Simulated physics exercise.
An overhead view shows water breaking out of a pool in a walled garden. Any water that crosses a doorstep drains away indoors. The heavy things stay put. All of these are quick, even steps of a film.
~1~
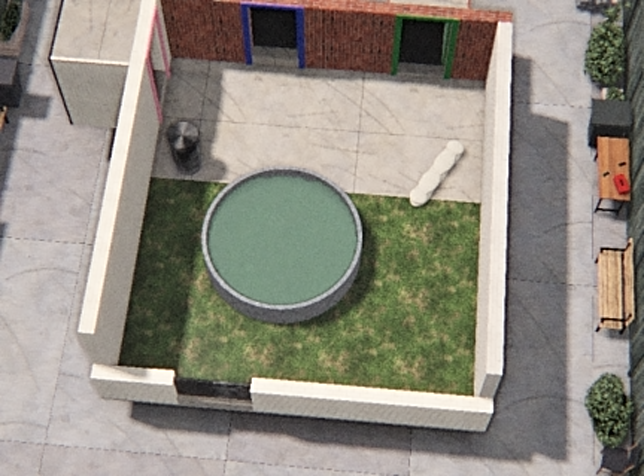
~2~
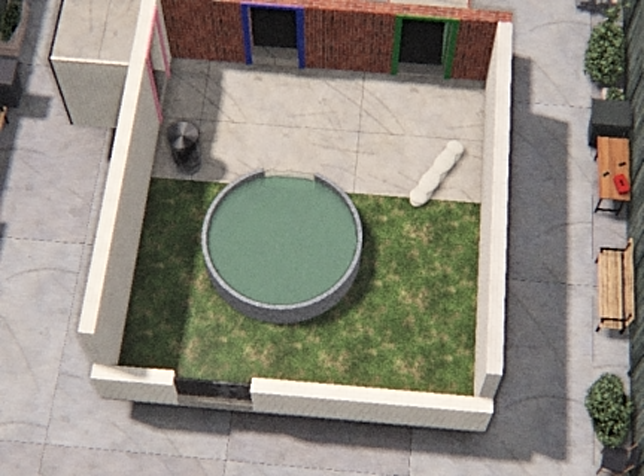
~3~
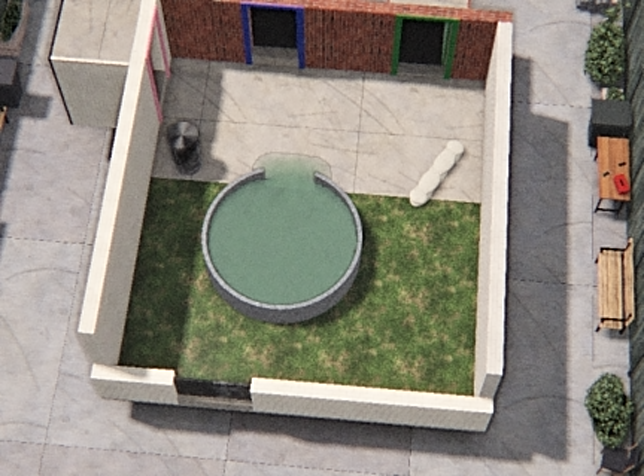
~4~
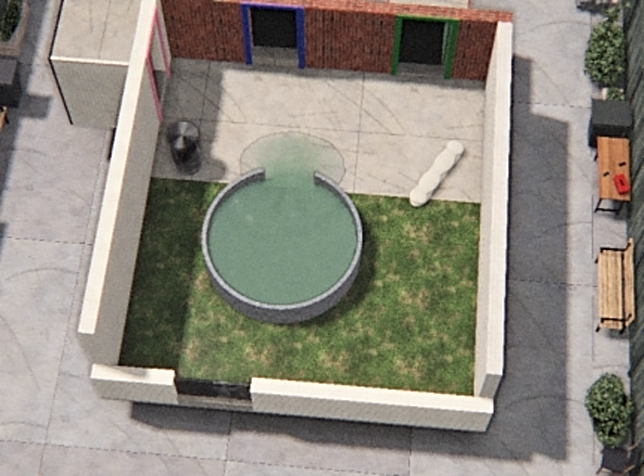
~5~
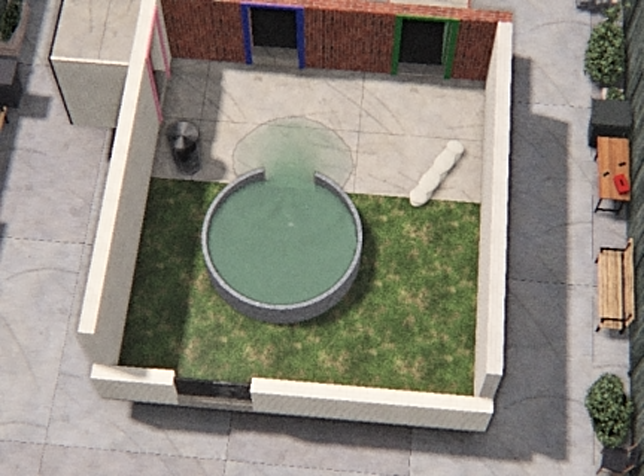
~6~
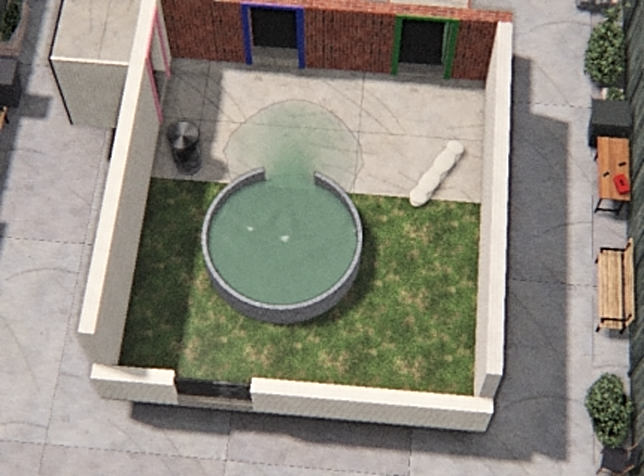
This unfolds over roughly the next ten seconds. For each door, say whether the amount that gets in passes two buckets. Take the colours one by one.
As I see it, pink door: Up to two buckets, green door: Above two buckets, blue door: Up to two buckets.
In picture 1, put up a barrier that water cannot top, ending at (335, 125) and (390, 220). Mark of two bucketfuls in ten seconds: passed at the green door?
I reckon the green door remains safe then.
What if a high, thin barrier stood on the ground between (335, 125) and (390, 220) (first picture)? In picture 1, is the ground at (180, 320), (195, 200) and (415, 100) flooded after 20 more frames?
Untouched, untouched, submerged.
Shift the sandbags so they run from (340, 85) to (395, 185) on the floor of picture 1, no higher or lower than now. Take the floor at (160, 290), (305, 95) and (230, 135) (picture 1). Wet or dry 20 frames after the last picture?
First point still bare, second inundated, third inundated.
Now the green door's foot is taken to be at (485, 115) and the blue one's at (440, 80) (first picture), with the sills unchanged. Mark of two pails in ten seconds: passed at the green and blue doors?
As I see it, the green one exceeds the limit while the blue one stays within limit.
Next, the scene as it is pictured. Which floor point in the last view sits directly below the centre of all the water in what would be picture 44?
At about (293, 183).
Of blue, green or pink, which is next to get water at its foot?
From the pictures, my answer is the door marked blue.
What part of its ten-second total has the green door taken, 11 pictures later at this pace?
Share at that point: Roughly 0 %.
A moment on, water covers 25 % of the floor; the pink door not reached, the green door not reached, the blue door wet at the sill, nothing in.
Next, water covers 30 % of the floor; the pink door wet at the sill, nothing in, the green door under two buckets in, the blue door wet at the sill, nothing in.
Then, water covers 35 % of the floor; the pink door wet at the sill, nothing in, the green door under two buckets in, the blue door wet at the sill, nothing in.
Later, water covers 65 % of the floor; the pink door wet at the sill, nothing in, the green door over two buckets in, the blue door wet at the sill, nothing in.
In the end, water covers 85 % of the floor; the pink door wet at the sill, nothing in, the green door far over two buckets in, the blue door wet at the sill, nothing in.
